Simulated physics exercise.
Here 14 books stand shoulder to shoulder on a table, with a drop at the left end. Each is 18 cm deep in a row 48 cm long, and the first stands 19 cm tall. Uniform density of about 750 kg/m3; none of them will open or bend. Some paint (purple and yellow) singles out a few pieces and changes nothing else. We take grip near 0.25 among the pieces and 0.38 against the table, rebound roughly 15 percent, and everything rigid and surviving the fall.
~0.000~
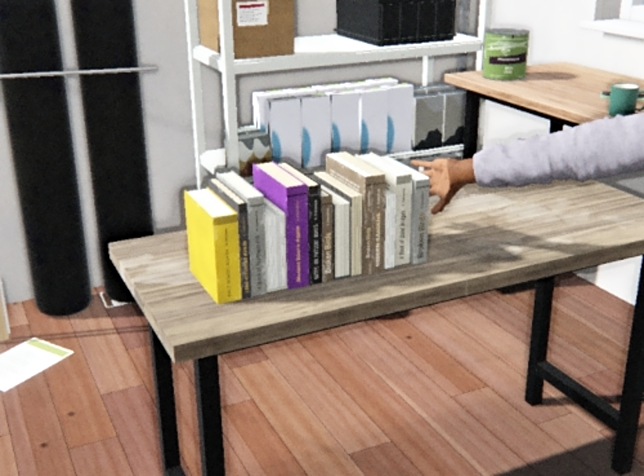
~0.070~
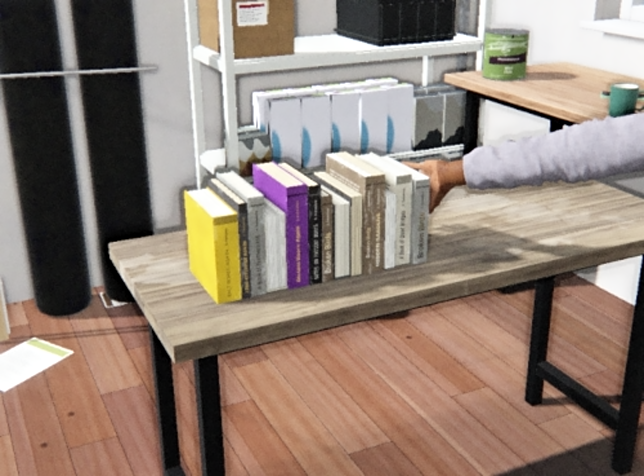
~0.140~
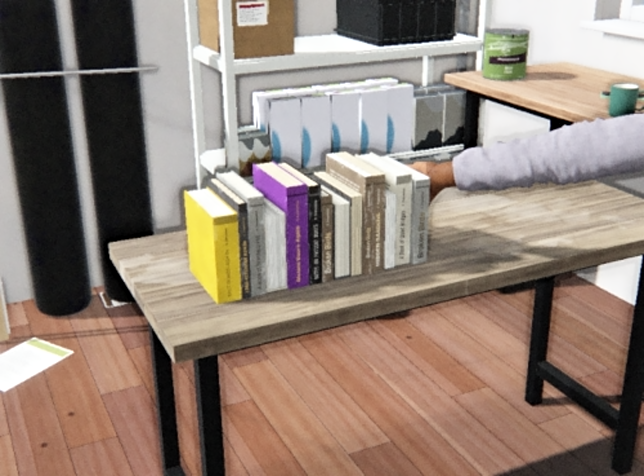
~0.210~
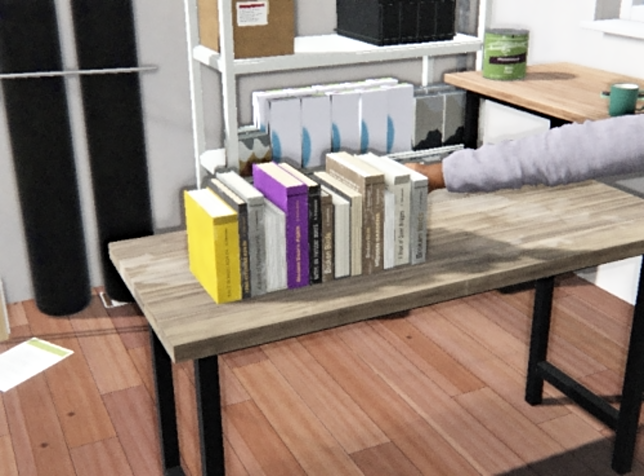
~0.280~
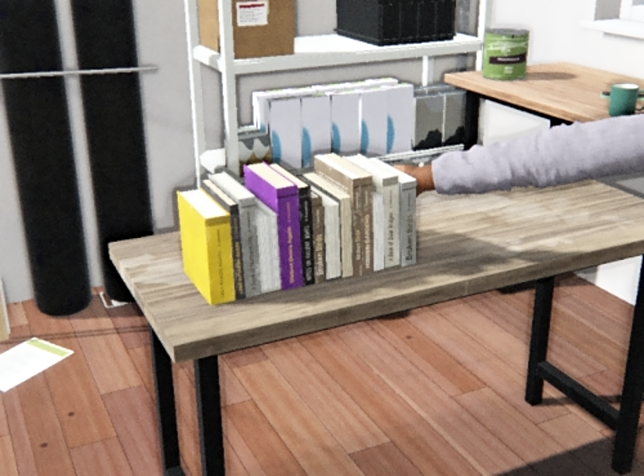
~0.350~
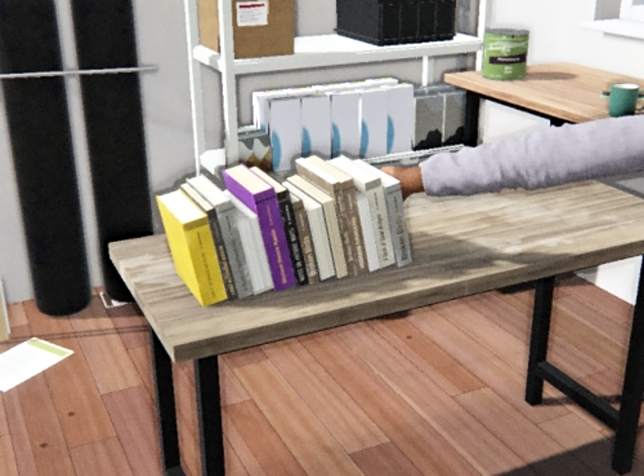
A hand reaches the row of books from the right and pushes them, leaning them left.
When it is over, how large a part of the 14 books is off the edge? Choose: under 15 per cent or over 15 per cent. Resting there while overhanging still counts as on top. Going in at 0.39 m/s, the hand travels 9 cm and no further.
Off the edge: Over 15 per cent.
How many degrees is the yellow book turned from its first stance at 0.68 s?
Close to 90° of tilt compared with the start.
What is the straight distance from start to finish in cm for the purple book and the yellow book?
Net displacement (cm, approx.): Purple = 20; yellow = 100.
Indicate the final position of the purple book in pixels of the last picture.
Look near (198, 253) in the final frame.
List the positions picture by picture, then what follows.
In the first frame (we follow the side turned to the camera), hand (448, 176) 8 cm from the first; yellow book (200, 246); purple book (298, 238); no piece has moved.
The second frame shows hand (437, 178) 51 mm from the first; yellow book (201, 246).
The third frame shows hand 23 mm from the first; yellow book (201, 246).
The fourth frame shows hand 4 mm in; yellow book (201, 246).
The fifth frame shows hand 31 mm in; purple book (290, 239) displaced 18 mm; yellow book (194, 247) displaced 14 mm; 14 stirred so far.
The sixth frame shows hand 58 mm in; purple book (275, 241) tipped 11°; yellow book (179, 251) tipped 10°; steepest lean 11°, the book at (380, 224); 14 stirred so far.
Around 0.42 s, none of the 14 books off the edge, 14 disturbed; yellow book tipped 20°; purple book tipped 20°.
Around 0.68 s, none of the 14 books off the edge, 14 disturbed; yellow book on its side; purple book tipped 44°.
Around 1.06 s, 3 of the 14 books off the edge; yellow book upside down; purple book tipped 58°.
Finally (1.3 s), 3 of the 14 books off the edge; yellow book on its side; purple book tipped 58°. That is 21 per cent. Seen by the last camera, middles, purple book near (198, 253).
